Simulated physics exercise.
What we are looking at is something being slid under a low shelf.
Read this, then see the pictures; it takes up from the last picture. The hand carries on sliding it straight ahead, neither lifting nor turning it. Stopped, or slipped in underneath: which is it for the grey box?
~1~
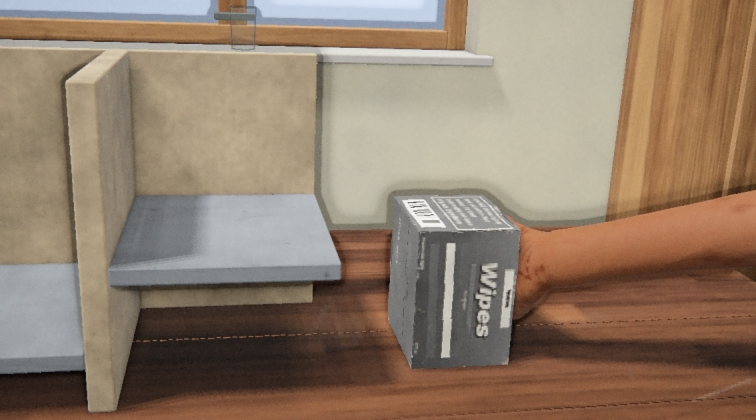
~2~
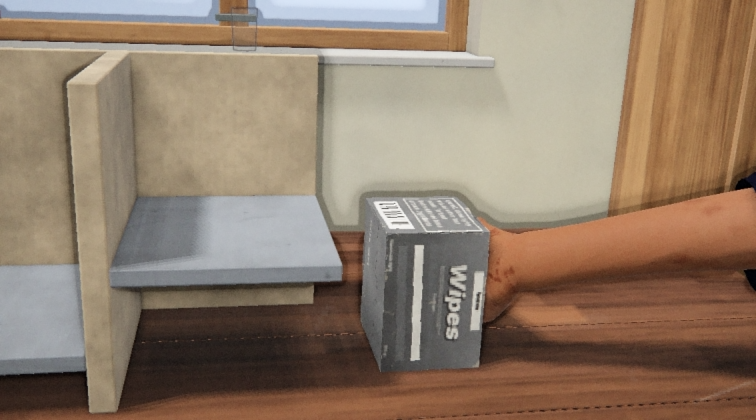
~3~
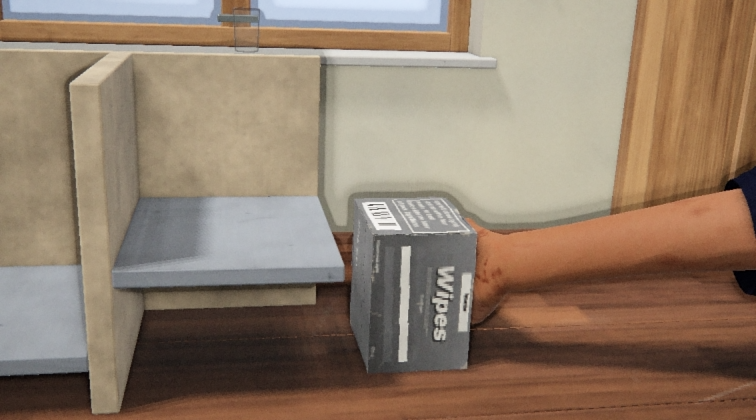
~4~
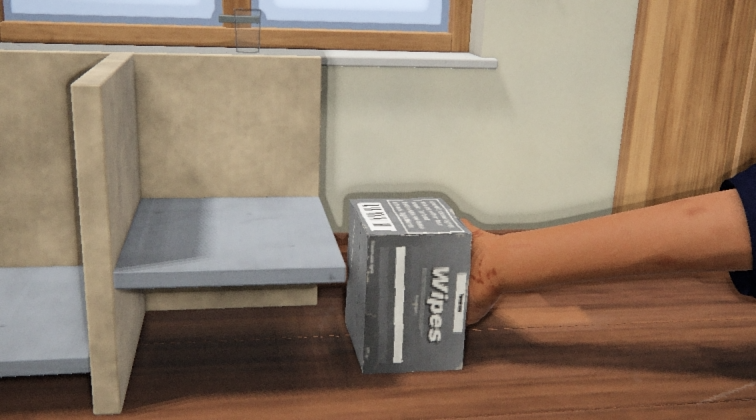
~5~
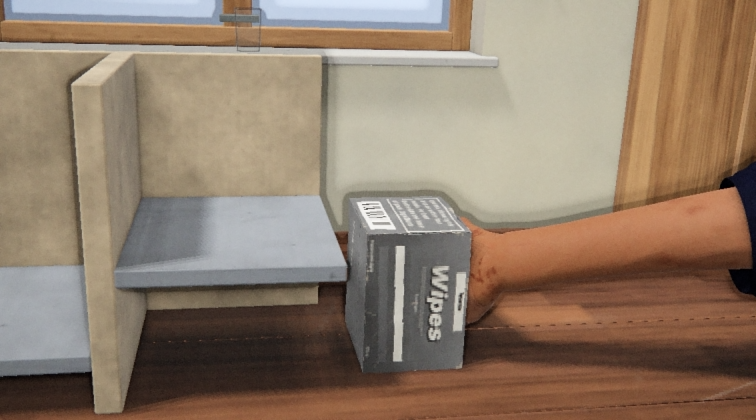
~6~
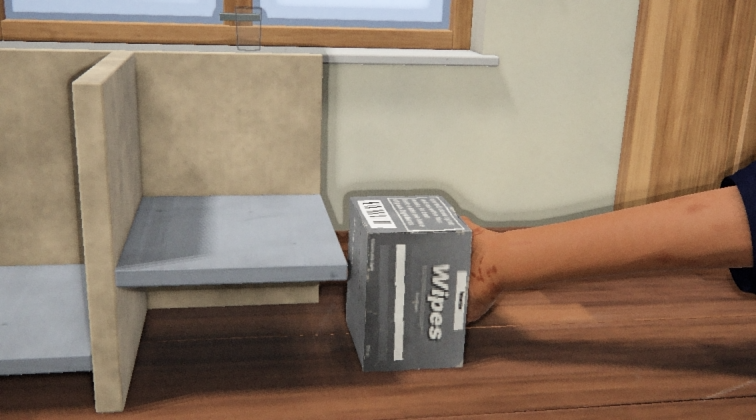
My guess is it comes to a halt.
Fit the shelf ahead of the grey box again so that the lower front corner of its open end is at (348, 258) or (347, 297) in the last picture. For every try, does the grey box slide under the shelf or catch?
In the order given, it bumps the shelf, then bumps the shelf.
Then, 0.20 s later than the last frame, grey box sliding up to the opening near (396, 280).
Then, 0.28 s later than the last frame, grey box sliding up to the opening near (381, 280).
Then, 0.72 s later than the last frame, grey box stopped at the opening near (381, 280).
When it is over, the grey box stops at the shelf, near (381, 280).
